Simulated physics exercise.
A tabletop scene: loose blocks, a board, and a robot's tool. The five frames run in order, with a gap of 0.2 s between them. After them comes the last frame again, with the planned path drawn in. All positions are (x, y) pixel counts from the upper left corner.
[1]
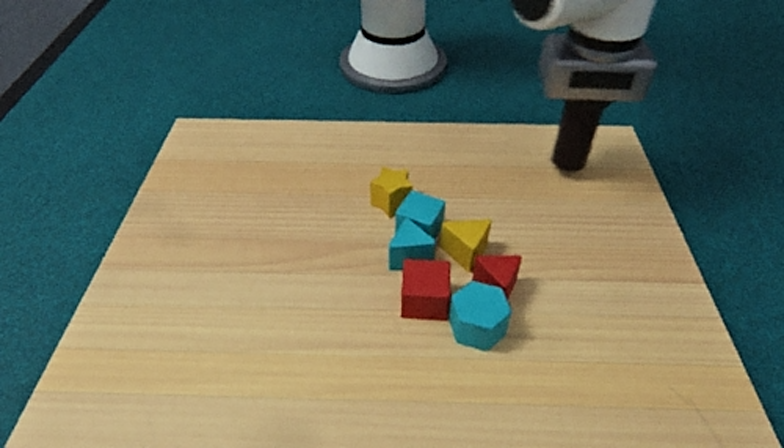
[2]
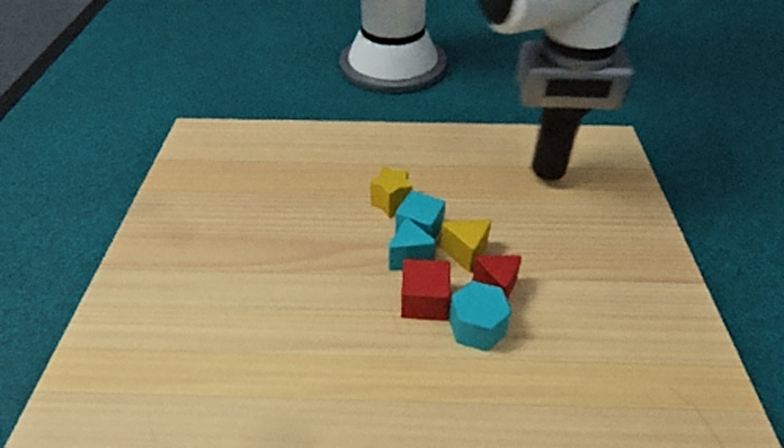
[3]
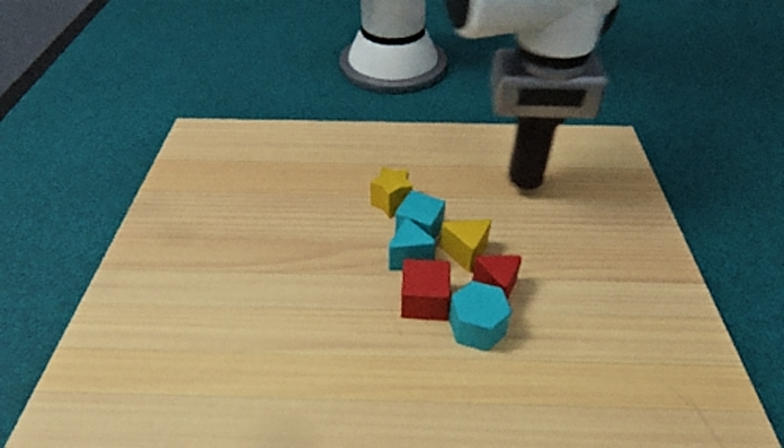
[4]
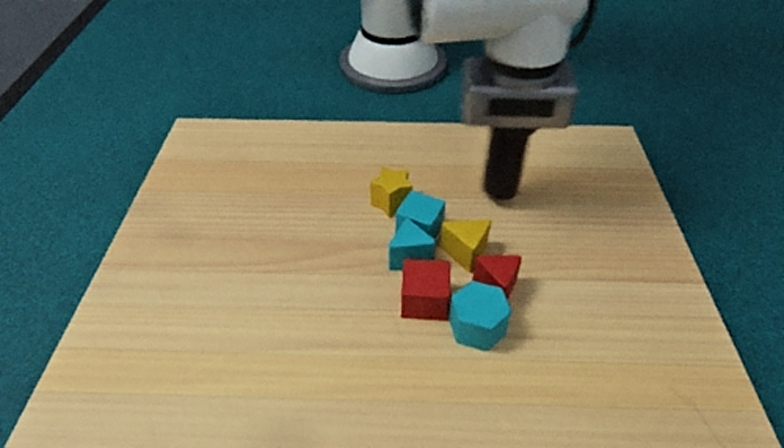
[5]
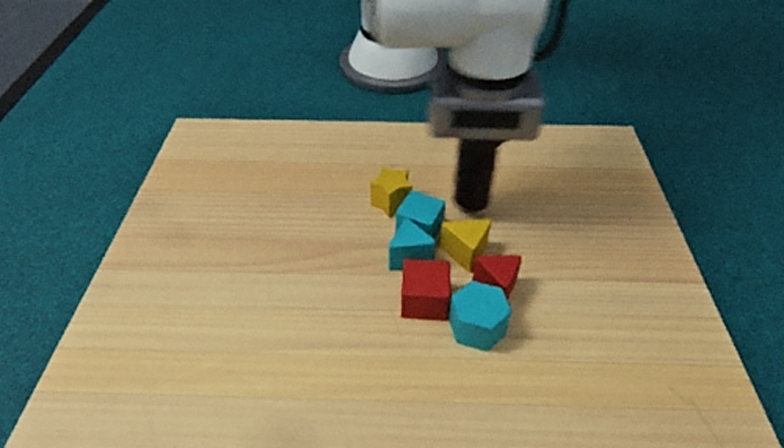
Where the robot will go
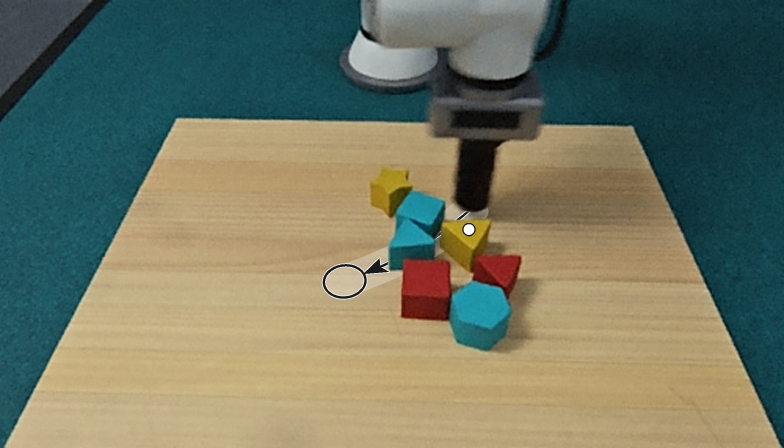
On a wooden board, a robot arm's dark tool moved left and slightly nearer, from the far right corner to just behind a cluster of yellow, turquoise and red blocks, which stayed still.
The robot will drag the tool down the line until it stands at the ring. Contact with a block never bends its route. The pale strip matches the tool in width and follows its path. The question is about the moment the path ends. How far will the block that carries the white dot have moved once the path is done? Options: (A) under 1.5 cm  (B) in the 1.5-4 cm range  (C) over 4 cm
The correct letter is A.
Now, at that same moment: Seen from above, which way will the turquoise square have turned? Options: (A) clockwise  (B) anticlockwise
A: Clockwise.
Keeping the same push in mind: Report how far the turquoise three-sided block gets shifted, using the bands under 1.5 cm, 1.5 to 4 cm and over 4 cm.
The move is long, over 4 cm.
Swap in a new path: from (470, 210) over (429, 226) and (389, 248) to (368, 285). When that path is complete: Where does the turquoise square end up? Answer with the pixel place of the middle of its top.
The centre of its top will be at (340, 229).
The drawn path runs from (470, 210) via (437, 236) and (395, 260), ending at (345, 281); the dot is on the yellow three-sided block.
On the path given first. One third of the way, tool (437, 226); turquoise three-sided block (395, 243), turned 45° anticlockwise; turquoise square (394, 213), turned 35° clockwise; yellow three-sided block (467, 231), turned 15° anticlockwise.
Two thirds of the way, tool (395, 250); turquoise three-sided block (373, 259), turned 25° anticlockwise; turquoise square (364, 218), turned 110° clockwise; yellow three-sided block (466, 233), turned 25° anticlockwise.
At the end, tool (344, 271); turquoise three-sided block (335, 286), turned 50° anticlockwise; turquoise square (359, 217), turned 120° clockwise; red square not moved; yellow three-sided block (466, 233), turned 25° anticlockwise.
